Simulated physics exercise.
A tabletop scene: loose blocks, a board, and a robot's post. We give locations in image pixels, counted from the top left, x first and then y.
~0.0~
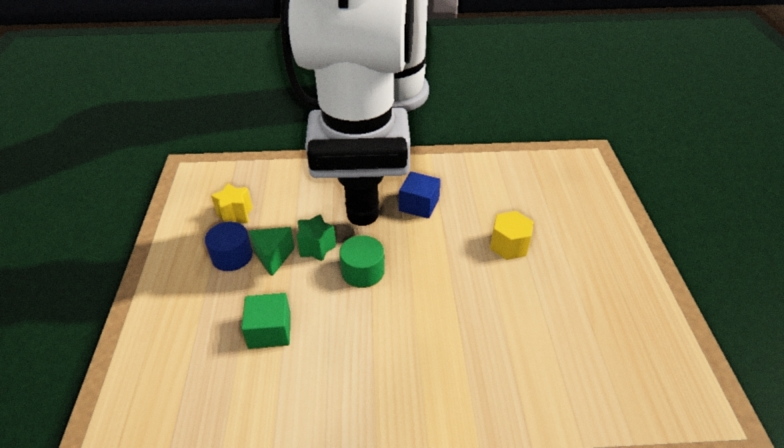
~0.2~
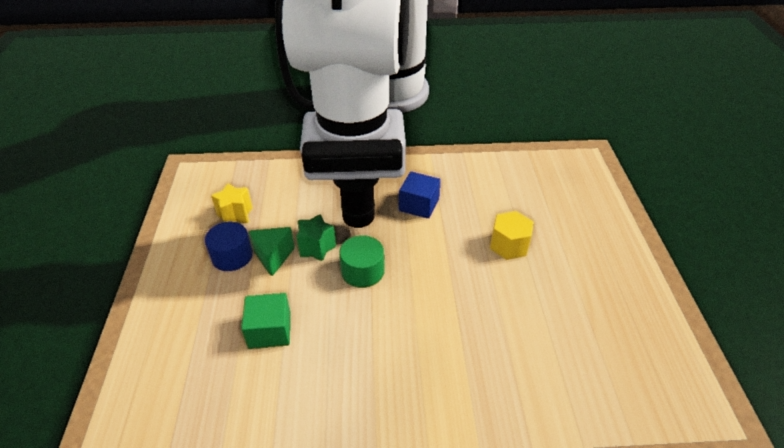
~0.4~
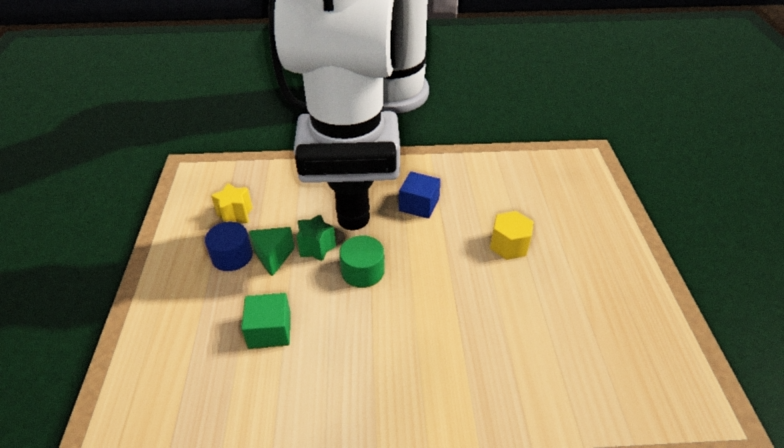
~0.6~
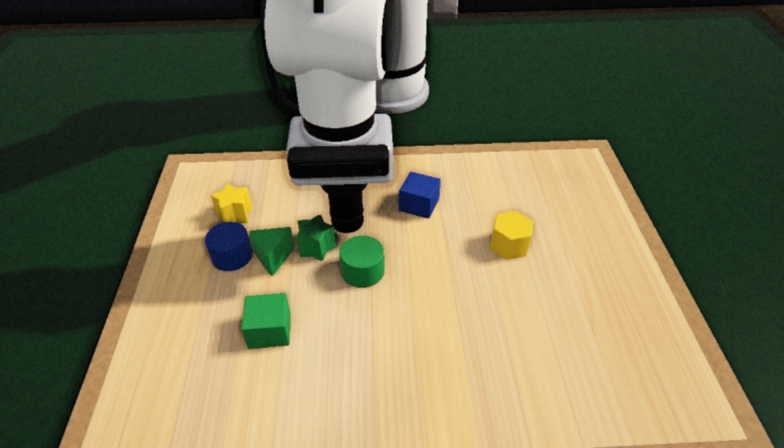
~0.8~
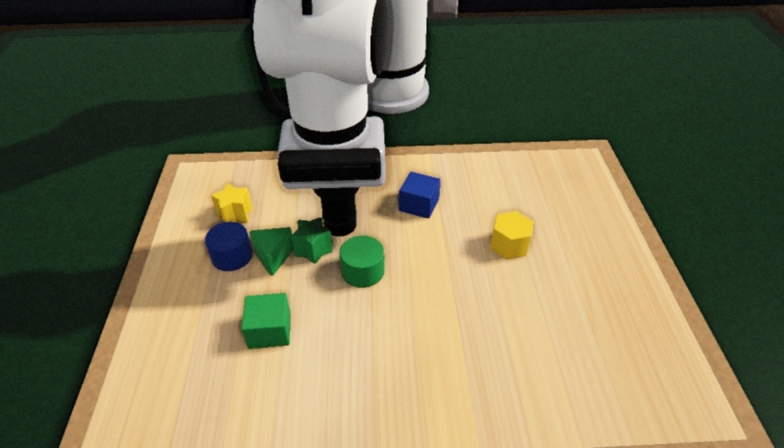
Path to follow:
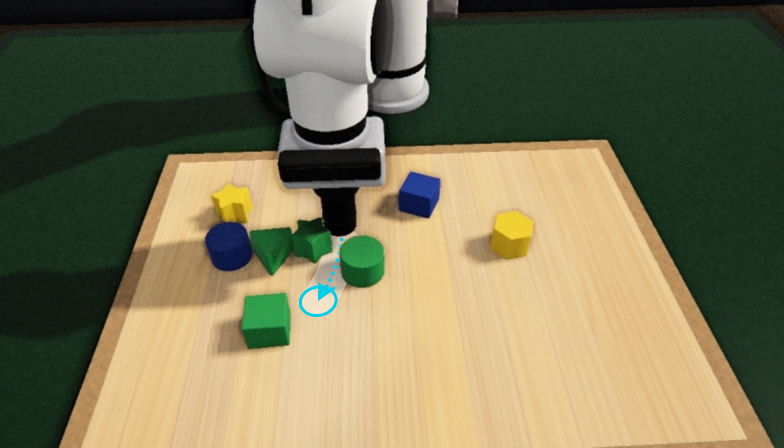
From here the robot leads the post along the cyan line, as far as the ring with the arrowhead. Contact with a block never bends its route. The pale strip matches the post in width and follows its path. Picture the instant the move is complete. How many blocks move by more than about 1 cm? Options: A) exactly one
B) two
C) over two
I'll go with B - two.
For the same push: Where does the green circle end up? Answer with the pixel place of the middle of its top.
Its top middle is near (367, 267).
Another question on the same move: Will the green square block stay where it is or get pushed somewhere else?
The green square block keeps its place.
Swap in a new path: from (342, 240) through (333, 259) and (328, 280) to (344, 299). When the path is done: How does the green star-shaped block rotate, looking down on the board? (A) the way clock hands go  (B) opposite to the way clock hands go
The correct letter is A.
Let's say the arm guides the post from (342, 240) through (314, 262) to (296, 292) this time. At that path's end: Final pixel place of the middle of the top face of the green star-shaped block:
I predict (264, 252).
The line goes from (342, 240) through (338, 259) and (330, 280) to (318, 301).
On the path given first. Halfway along, post (333, 256); green star-shaped block (303, 240), turned 50° clockwise; green circle (367, 264).
At the end, post (316, 288); green square block unmoved; green star-shaped block (303, 240), turned 50° clockwise; green circle (367, 267).
